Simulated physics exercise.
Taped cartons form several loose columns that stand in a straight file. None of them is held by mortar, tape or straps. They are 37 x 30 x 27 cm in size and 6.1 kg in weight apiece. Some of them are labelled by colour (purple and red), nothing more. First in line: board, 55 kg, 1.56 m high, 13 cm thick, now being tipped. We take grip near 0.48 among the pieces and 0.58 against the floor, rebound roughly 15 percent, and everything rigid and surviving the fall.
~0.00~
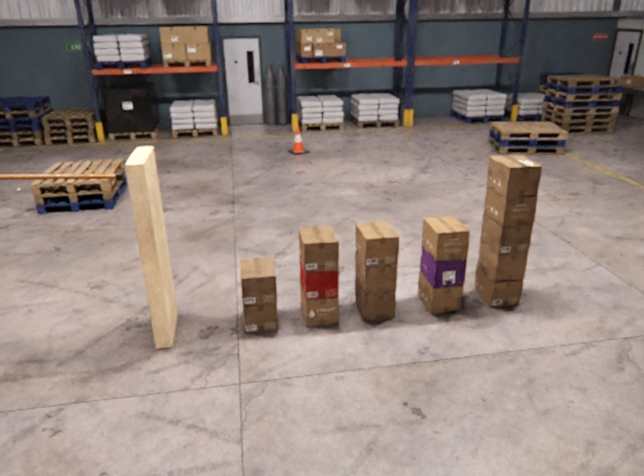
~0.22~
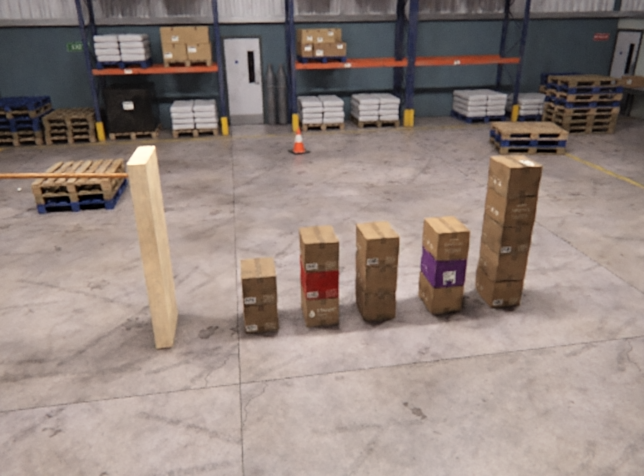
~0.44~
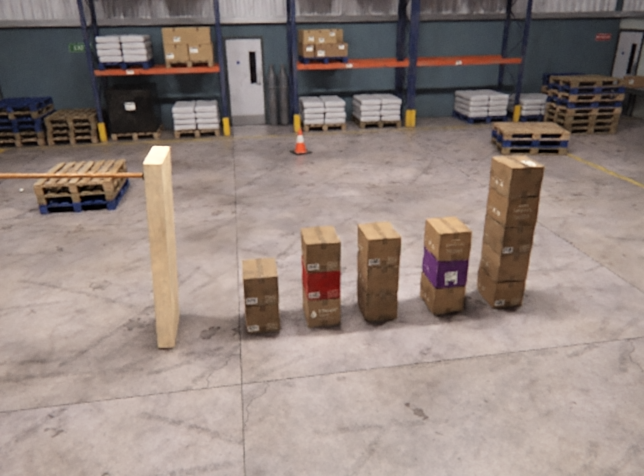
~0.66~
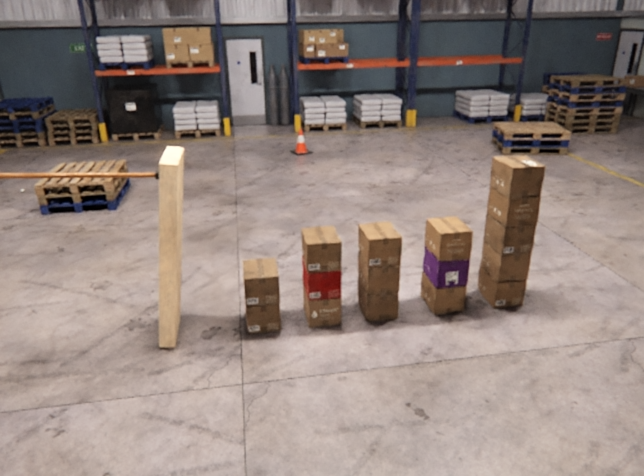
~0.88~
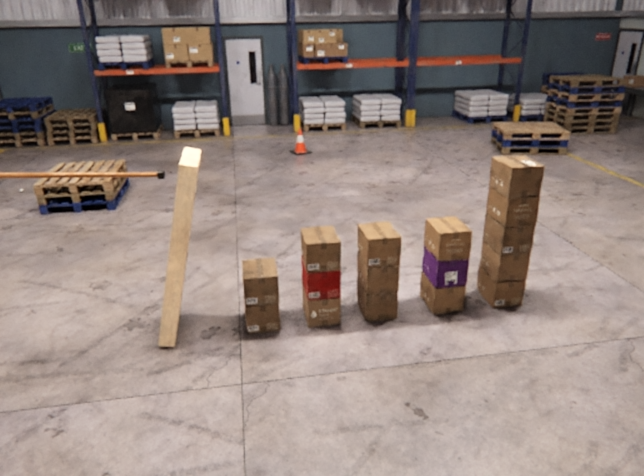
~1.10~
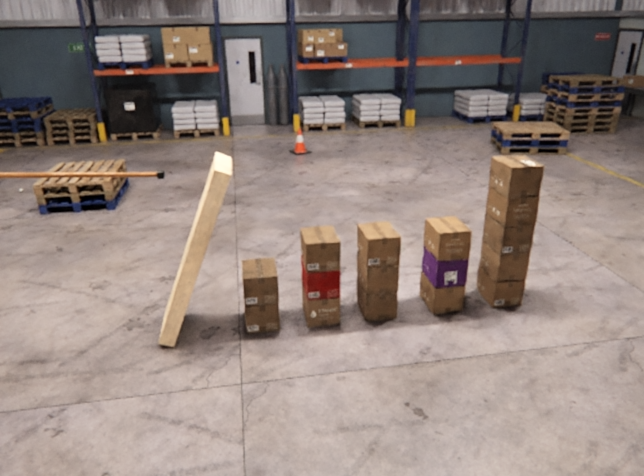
A pale upright board, pushed at its top by an orange pole from the left, tilts slowly and then further rightward as the pole stops, leaning toward five still carton stacks, including ones with red and purple bands, on a warehouse floor.
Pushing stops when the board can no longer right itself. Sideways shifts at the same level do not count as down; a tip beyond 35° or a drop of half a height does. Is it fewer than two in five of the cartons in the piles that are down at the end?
Yes, under two fifths are down.
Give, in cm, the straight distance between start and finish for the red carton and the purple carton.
Displacement in cm - red: 0; purple: 0.
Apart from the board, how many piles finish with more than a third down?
0 altogether.
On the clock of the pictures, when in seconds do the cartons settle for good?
2.5 s, roughly.
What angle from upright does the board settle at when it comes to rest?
55°, roughly.
Around 1.18 s, board 27° from upright; none of the 16 cartons down.
Around 1.30 s, board 38° from upright; none of the 16 cartons down.
Around 1.40 s, board 49° from upright; none of the 16 cartons down.
Around 1.76 s, board 55° from upright; none of the 16 cartons down, 1 disturbed.
Finally (2.5 s), board 53° from upright; none of the 16 cartons down, 1 disturbed; red carton unmoved; purple carton unmoved. That is 0 per cent. Seen by the last camera, middles, red carton near (320, 276), purple carton near (444, 265).
